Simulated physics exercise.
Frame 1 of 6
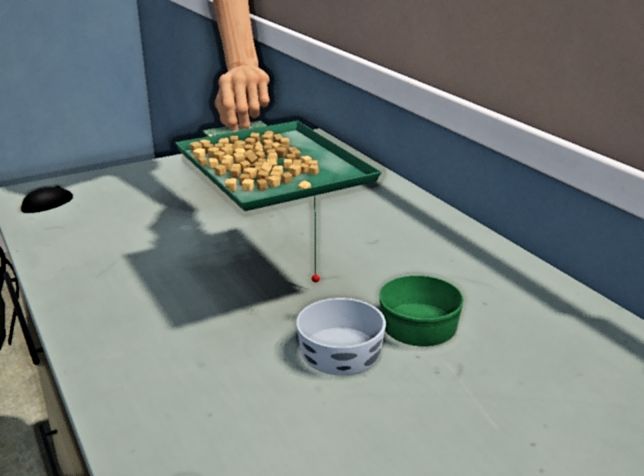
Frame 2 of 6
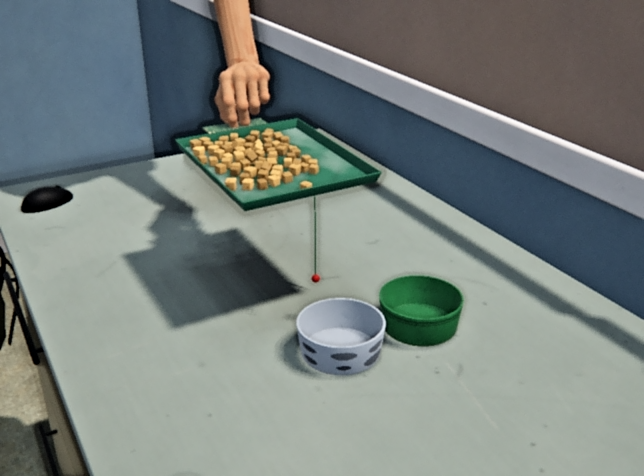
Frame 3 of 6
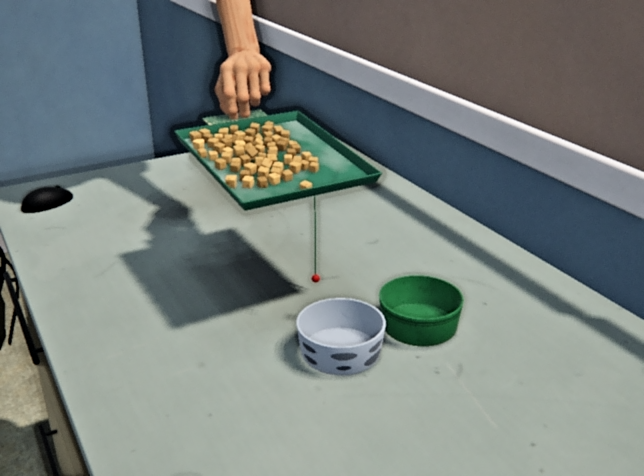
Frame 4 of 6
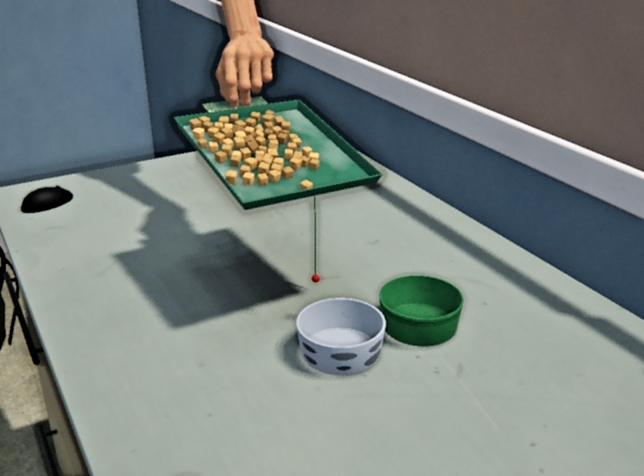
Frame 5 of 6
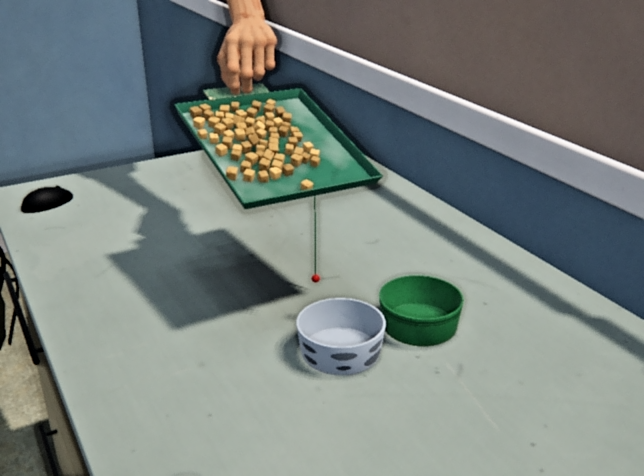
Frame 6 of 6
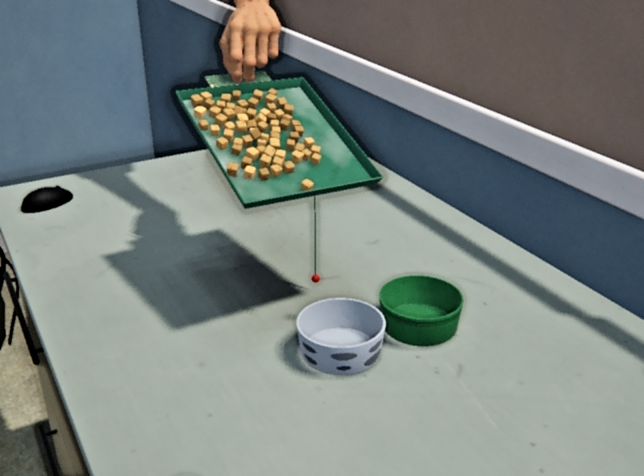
A hand at the top grips the back edge of a green tray of small wooden cubes and steadily raises it, tilting the tray toward the front while the cubes shift only slightly on it. Below the front edge, a red bead hangs on a thread near a spotted white bowl and a green bowl to its right. The pale tabletop stands against blue walls, seen from above by a still camera.
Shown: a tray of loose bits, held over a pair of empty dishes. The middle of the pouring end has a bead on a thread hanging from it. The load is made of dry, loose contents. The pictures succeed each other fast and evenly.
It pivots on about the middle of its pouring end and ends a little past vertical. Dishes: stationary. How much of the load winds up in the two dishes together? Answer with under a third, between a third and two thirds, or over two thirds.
The two dishes together get between a third and two thirds of it.
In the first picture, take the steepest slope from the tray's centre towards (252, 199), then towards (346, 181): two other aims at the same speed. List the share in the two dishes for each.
0 % and 20 %, roughly.
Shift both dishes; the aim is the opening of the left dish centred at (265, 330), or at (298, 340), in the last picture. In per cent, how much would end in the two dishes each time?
Close to 60 in a hundred, then close to 50 in a hundred.
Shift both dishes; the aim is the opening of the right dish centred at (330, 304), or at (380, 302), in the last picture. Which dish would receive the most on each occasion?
For the first try I'd say the dish over on the right, and for the second, the dish over on the right.
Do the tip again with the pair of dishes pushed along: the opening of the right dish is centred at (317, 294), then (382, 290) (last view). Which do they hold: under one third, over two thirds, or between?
First: Under a third. Second: Above two thirds.
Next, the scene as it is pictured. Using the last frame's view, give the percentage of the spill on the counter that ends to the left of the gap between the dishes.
About 100 per cent.
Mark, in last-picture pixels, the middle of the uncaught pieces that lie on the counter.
At about (301, 335).
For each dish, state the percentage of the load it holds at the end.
I'd say the left dish holds some 30 % and the right dish some 20 %.
Soon, tray tipped steeply; nearly all on the tray; a small part in the air.
A while on, tray tipped past a quarter turn; about half on the tray; a small part in the left dish; a small part in the right dish; a small part outside both; about a quarter in the air.
Towards the end, tray tipped past a quarter turn; about a quarter in the left dish; a small part in the right dish; about half outside both.
Finally, tray tipped past a quarter turn; about a quarter in the left dish; a small part in the right dish; about half outside both.
